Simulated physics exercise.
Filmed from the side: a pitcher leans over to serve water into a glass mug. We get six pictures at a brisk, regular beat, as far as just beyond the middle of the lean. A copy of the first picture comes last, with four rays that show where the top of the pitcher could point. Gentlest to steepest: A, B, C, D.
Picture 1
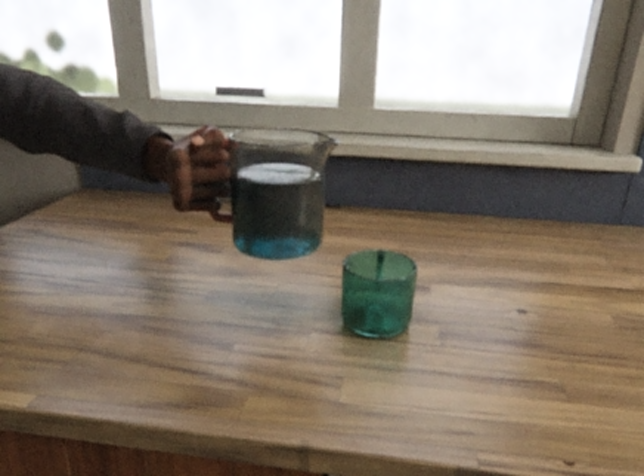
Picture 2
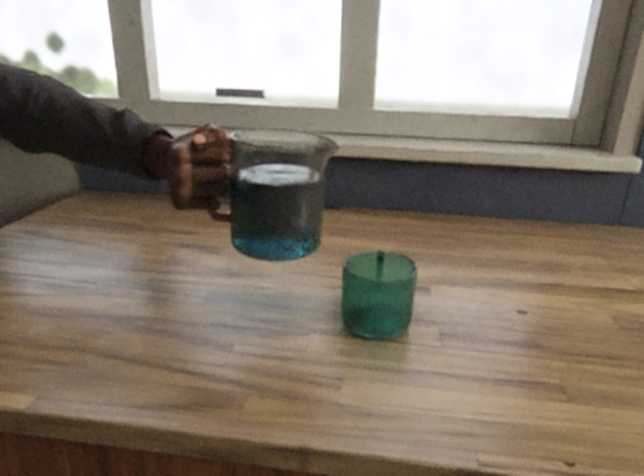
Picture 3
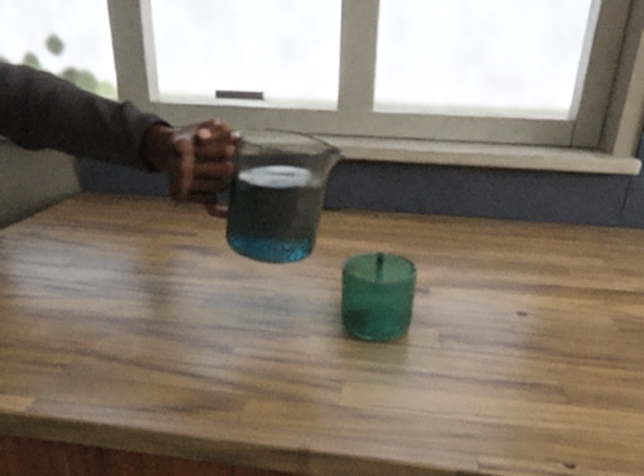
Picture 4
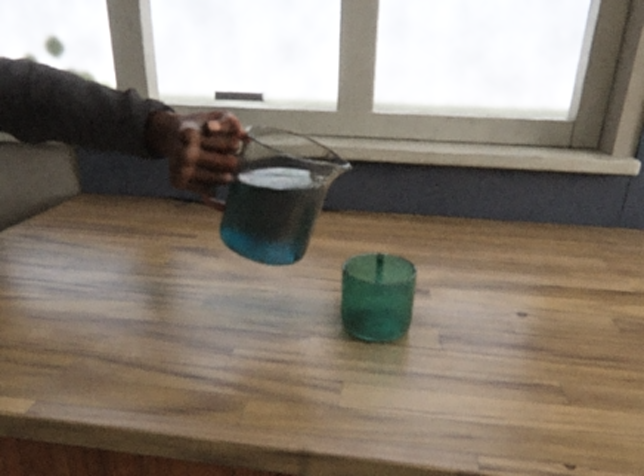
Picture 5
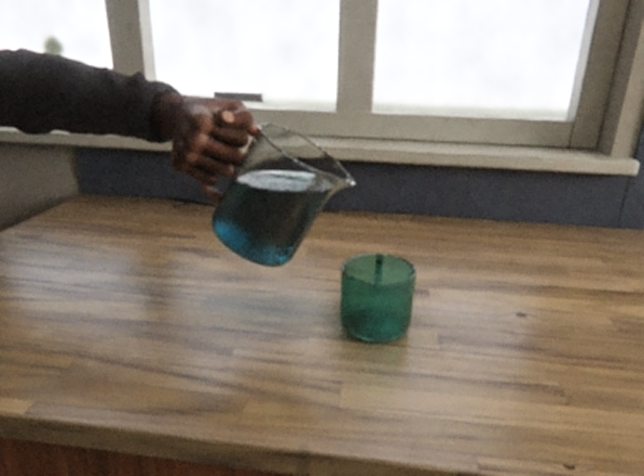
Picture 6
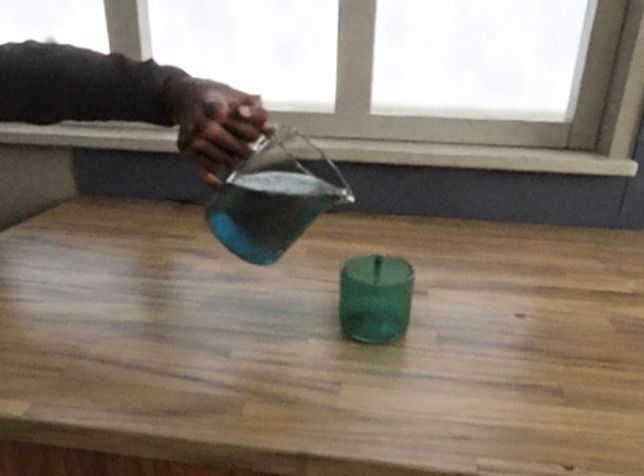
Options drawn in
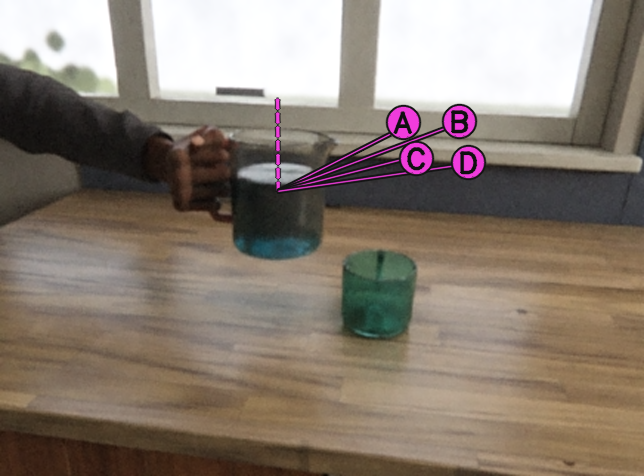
On a wooden counter by a window, a hand tilting a clear pitcher of bluish water rightward near a small green glass.
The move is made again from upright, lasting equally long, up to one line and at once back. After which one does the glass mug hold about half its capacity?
Best: A.
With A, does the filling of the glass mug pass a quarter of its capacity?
Yes, clearly.
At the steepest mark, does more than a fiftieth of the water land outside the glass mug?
Yes, it does.
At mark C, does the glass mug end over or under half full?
Over.
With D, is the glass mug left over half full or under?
Over.
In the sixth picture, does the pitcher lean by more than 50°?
No.
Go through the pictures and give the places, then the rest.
Upright, lip at (338, 142); rim of the glass mug round (380, 264); nothing has left yet.
Tipped about 2°, lip at (340, 146); nothing has left yet.
Tipped about 8°, lip at (344, 155); nothing has left yet.
Tipped about 17°, lip at (349, 167); nothing has left yet.
Tipped about 28°, lip at (353, 183); nothing has left yet.
Tipped about 40°, lip at (353, 200); nothing has left yet.
On the marked copy, A at (390, 134); B at (444, 128); C at (399, 160); D at (452, 166).
With A, the glass mug ends with about 51 % of what it can hold.
With B, the glass mug ends with about 73 % of what it can hold.
With C, the glass mug ends with about 92 % of what it can hold; 3 % of the water is spilt.
With D, the glass mug is filled to the brim; 12 % of the water is spilt.
